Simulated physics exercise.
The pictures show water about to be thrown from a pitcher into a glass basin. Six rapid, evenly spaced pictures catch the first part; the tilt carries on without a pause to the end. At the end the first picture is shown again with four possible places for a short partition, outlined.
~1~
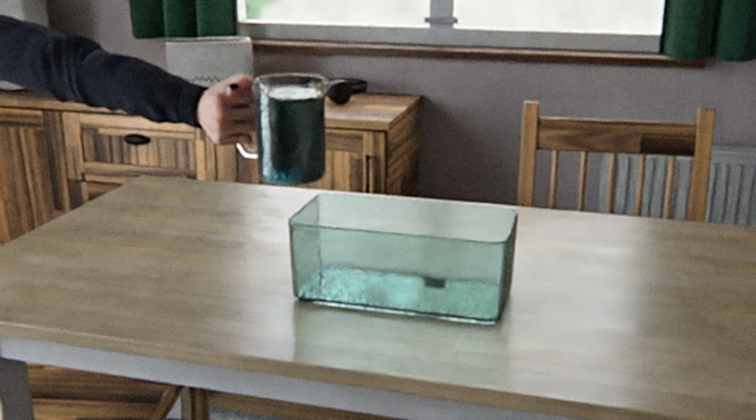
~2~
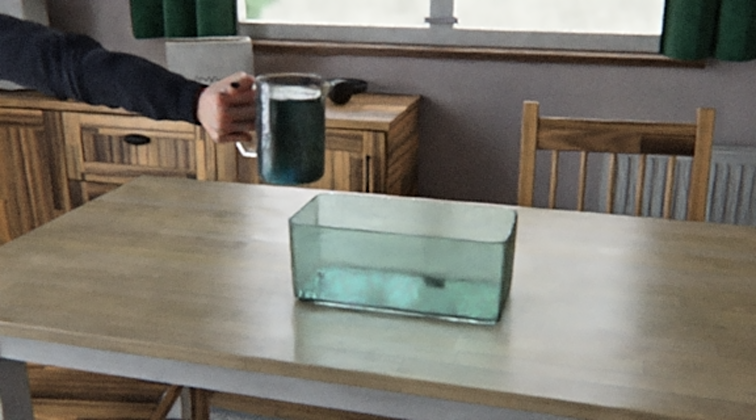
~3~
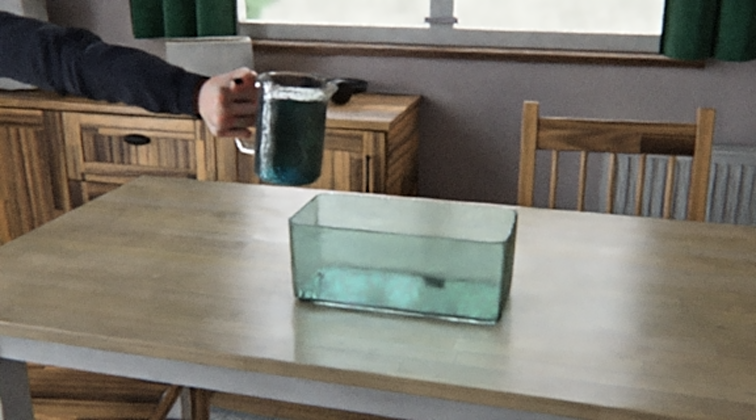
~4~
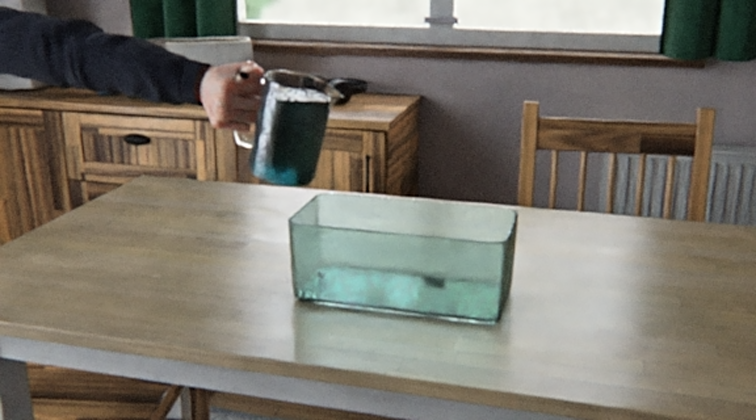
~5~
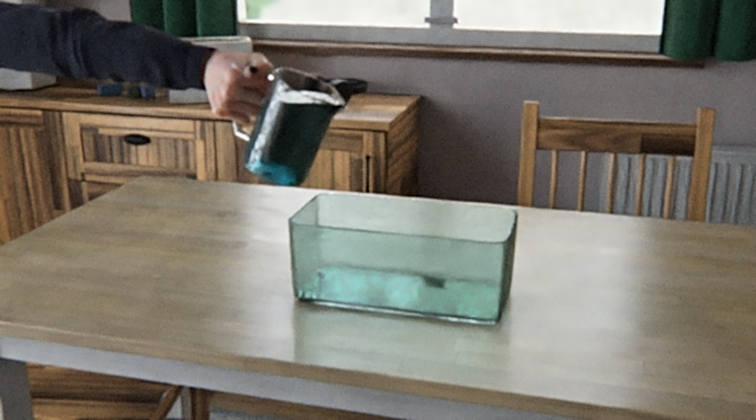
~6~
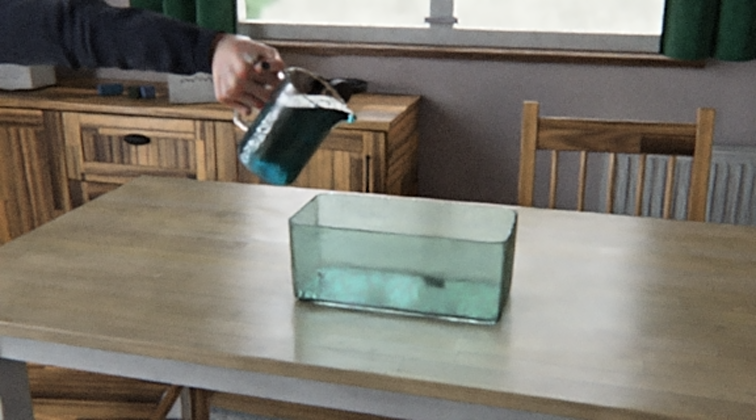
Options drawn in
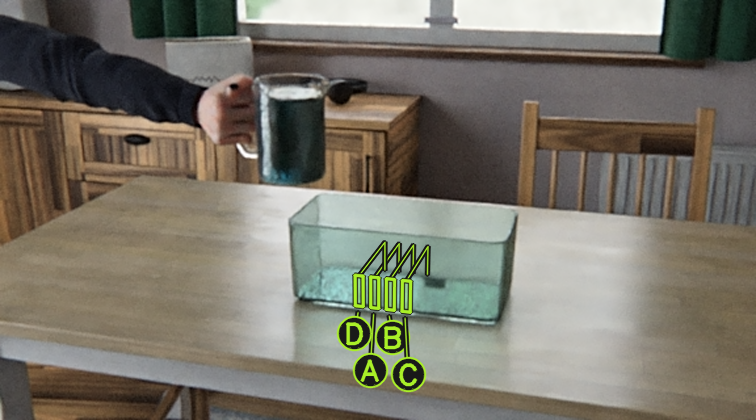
The clip shows a hand holding a glass pitcher of dark blue-green water above a clear, green-tinted basin on a wooden table, first upright, then tilting steadily to the right until water reaches over the lip.
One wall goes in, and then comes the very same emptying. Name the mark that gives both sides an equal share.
Use slot A.
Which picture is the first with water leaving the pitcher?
Picture 6.
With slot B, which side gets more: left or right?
The left one.
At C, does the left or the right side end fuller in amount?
The left one.
On the marked copy, A at (373, 314); B at (389, 315); C at (405, 317); D at (358, 312).
With A, about 54 % ends left of the wall and 46 % right of it.
With B, about 83 % ends left of the wall and 13 % right of it; 4 % is lost outside.
With C, about 94 % ends left of the wall and 4 % right of it.
With D, about 20 % ends left of the wall and 80 % right of it.
